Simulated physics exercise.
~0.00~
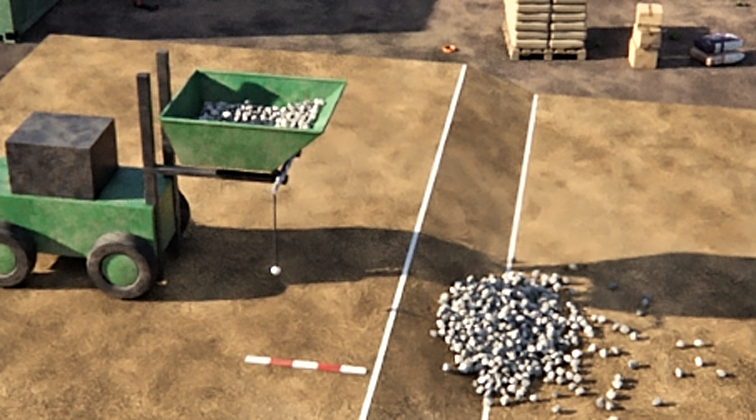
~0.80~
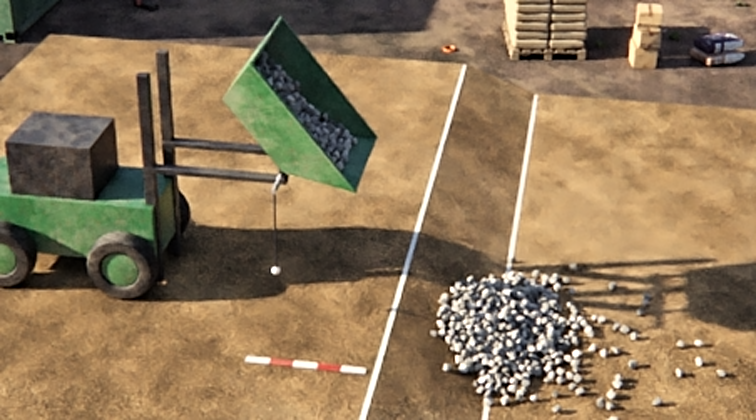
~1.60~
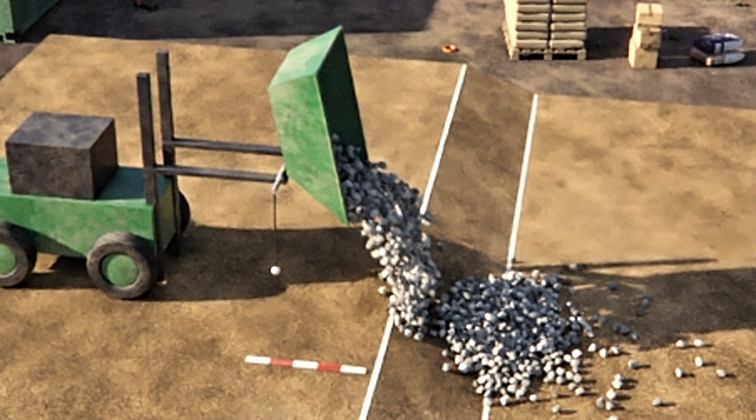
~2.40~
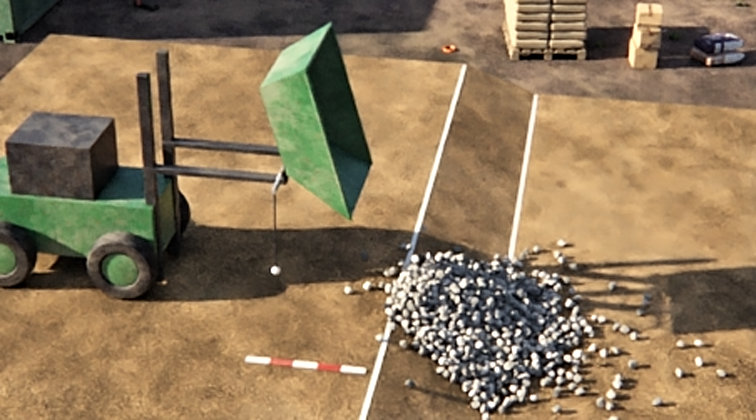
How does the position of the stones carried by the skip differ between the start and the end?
At the start they sit in the raised green skip, and at the end they lie lower down and further to the right, on the ground as part of the heap.
